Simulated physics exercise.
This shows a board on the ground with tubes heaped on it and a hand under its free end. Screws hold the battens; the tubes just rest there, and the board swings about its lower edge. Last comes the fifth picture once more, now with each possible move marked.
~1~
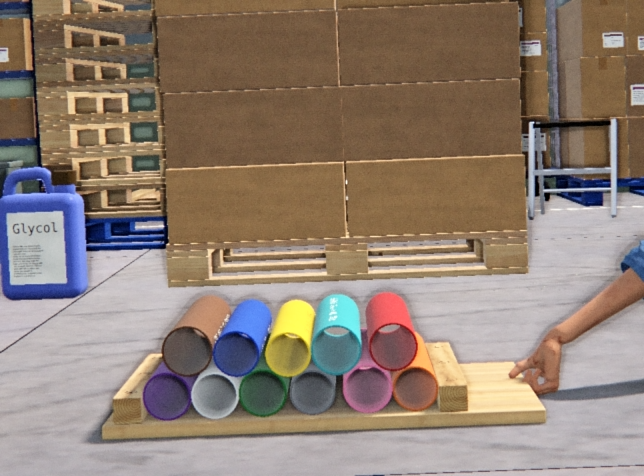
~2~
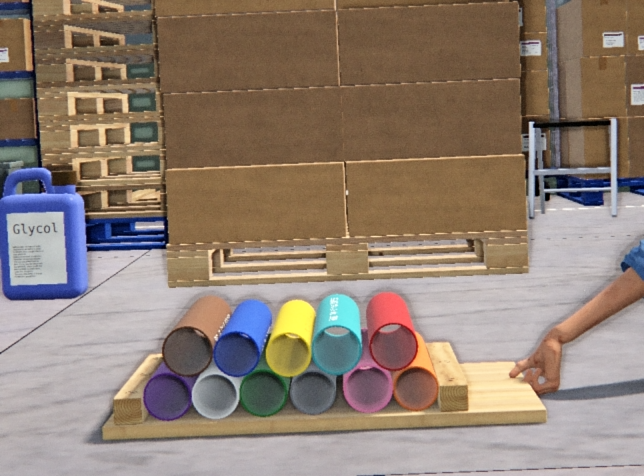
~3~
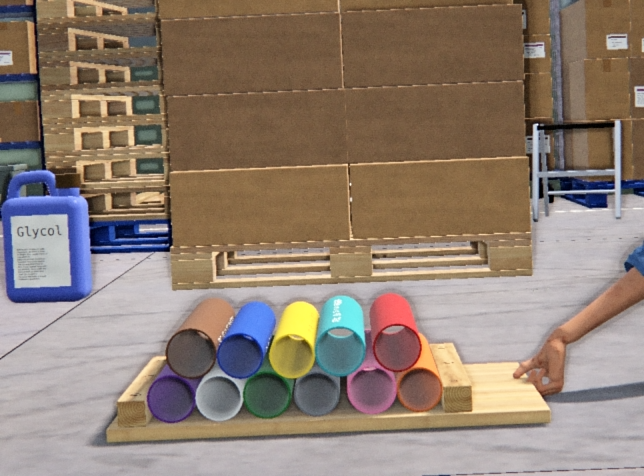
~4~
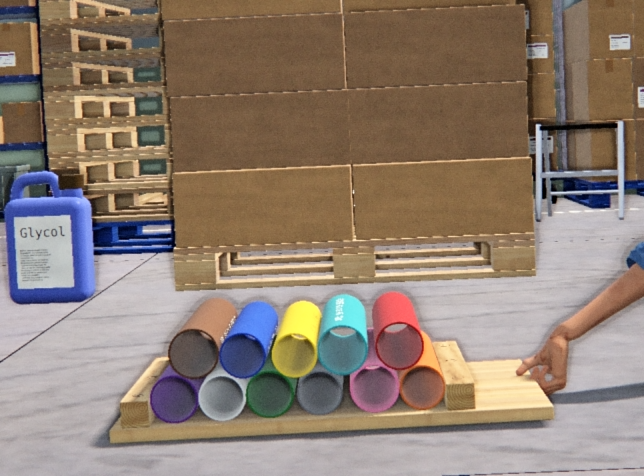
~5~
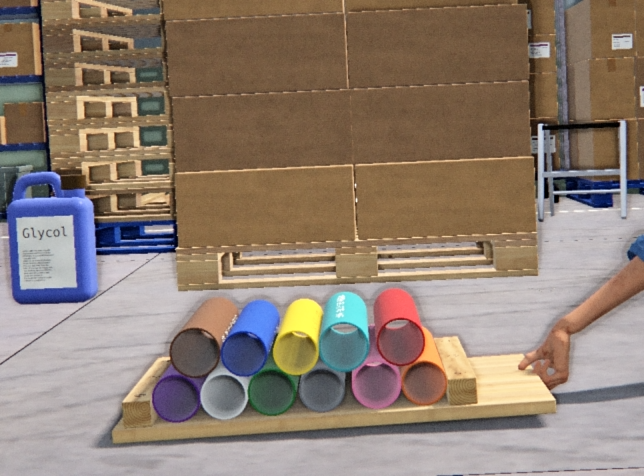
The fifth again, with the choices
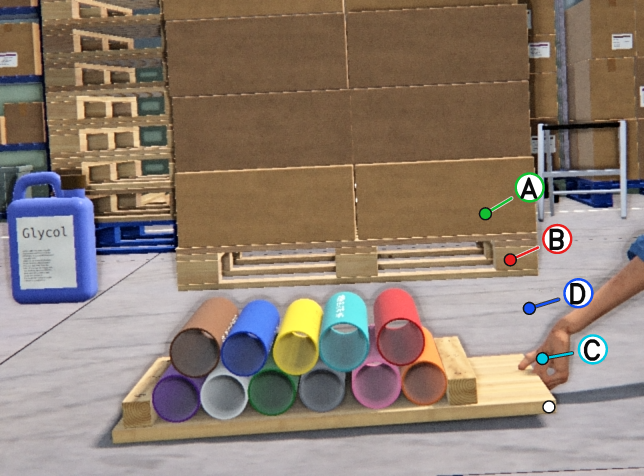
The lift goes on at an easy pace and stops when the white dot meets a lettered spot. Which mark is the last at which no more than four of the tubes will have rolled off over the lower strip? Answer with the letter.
No higher than A.
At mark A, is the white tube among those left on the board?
The white tube: Yes.
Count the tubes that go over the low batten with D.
At D the number is none.
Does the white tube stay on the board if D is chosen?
Yes.
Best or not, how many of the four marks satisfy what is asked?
Four of the four.
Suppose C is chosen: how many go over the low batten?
With C, none.
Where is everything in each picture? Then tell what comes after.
Pink tube (368, 389); orange tube (415, 388); red tube (394, 347), in the first picture.
Red tube (394, 347); turquoise tube (336, 350), in the second picture.
Board (329, 387); pink tube (372, 389); orange tube (420, 389); white tube (219, 398), in the third picture.
Board (332, 386); purple tube (174, 399); white tube (222, 397), in the fourth picture.
Board (334, 383); purple tube (177, 398); white tube (224, 396), in the fifth picture.
On the marked copy, A at (485, 214); B at (511, 260); C at (542, 359); D at (529, 309); the white dot at (549, 407).
Taking A. A third of the way, board at 17°.
Two thirds of the way, board at 28°.
When it is over, board at 28°, four over the low batten (turquoise, yellow, blue, brown).
As for the rest, B none over the low batten; C none over the low batten; D none over the low batten.
